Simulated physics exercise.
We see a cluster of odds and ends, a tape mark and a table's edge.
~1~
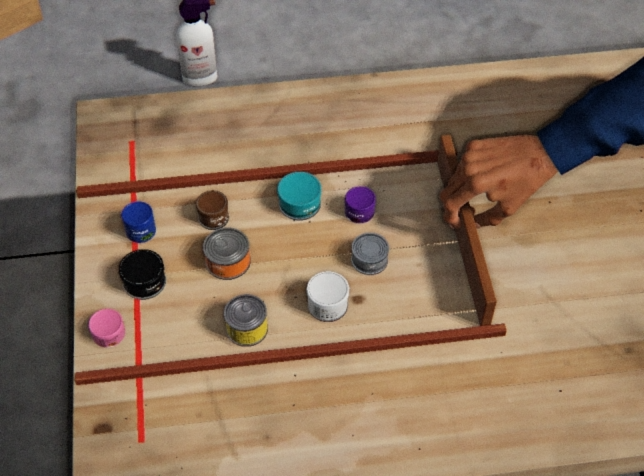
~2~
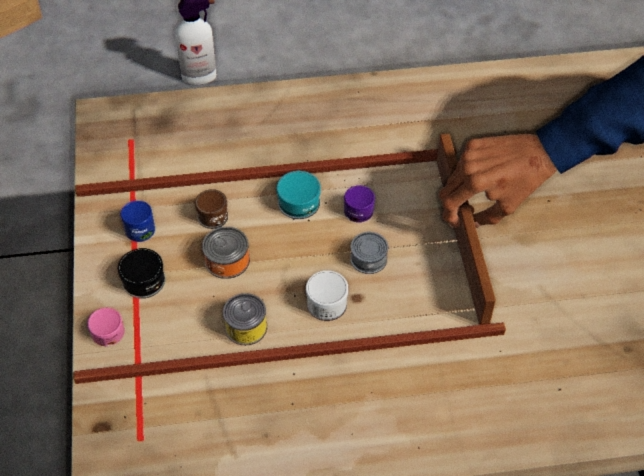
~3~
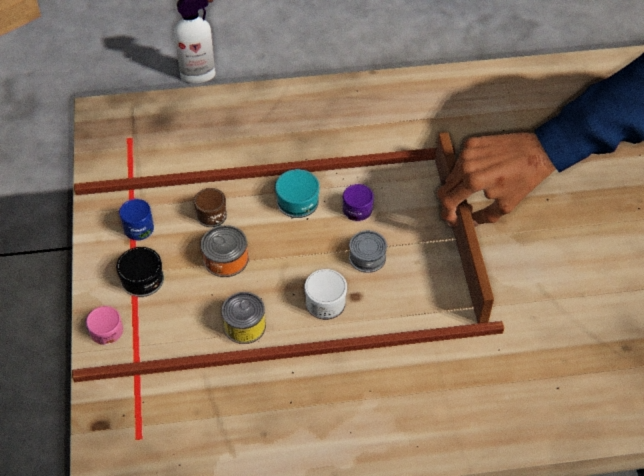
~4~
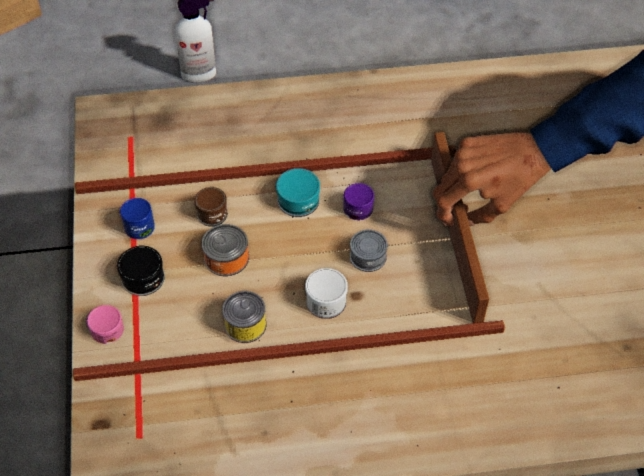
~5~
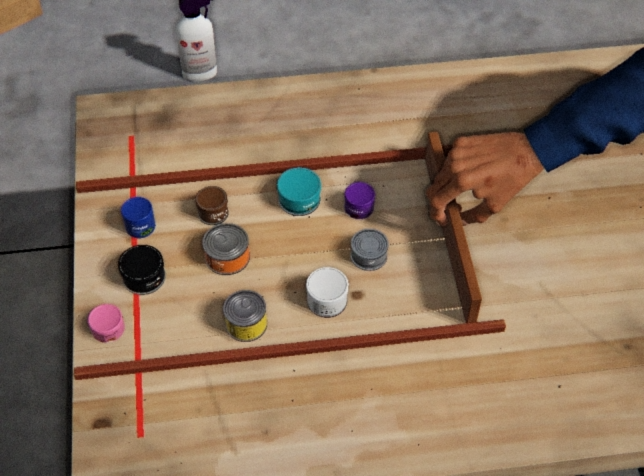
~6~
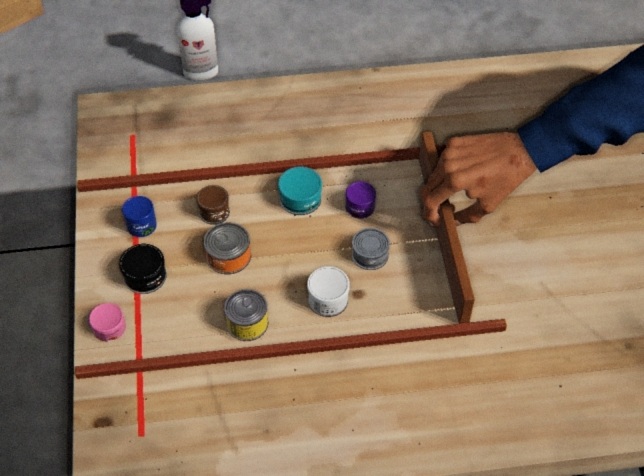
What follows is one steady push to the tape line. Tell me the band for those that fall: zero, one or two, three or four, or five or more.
In the end the number that fall off is one or two.
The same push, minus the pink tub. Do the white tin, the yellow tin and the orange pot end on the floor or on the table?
The white tin stays on, the yellow tin is kept, the orange pot remains up.
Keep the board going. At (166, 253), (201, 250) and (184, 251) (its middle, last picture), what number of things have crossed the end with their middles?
Place by place, 0, 0 and 0.
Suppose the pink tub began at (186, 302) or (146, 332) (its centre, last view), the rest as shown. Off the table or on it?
Place by place, it does not fall; holds on.
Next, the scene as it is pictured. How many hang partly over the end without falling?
4 of them.
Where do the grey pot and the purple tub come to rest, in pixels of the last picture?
About (117, 274), and the other about (119, 227).
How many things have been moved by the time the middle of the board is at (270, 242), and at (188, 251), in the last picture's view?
First 7, then 9.
Early on, none off yet; pink tub at rest near (108, 323); blue tub at rest near (140, 217); black tin at rest near (143, 269).
Finally, the number that fall off is one or two; lost, blue tub.
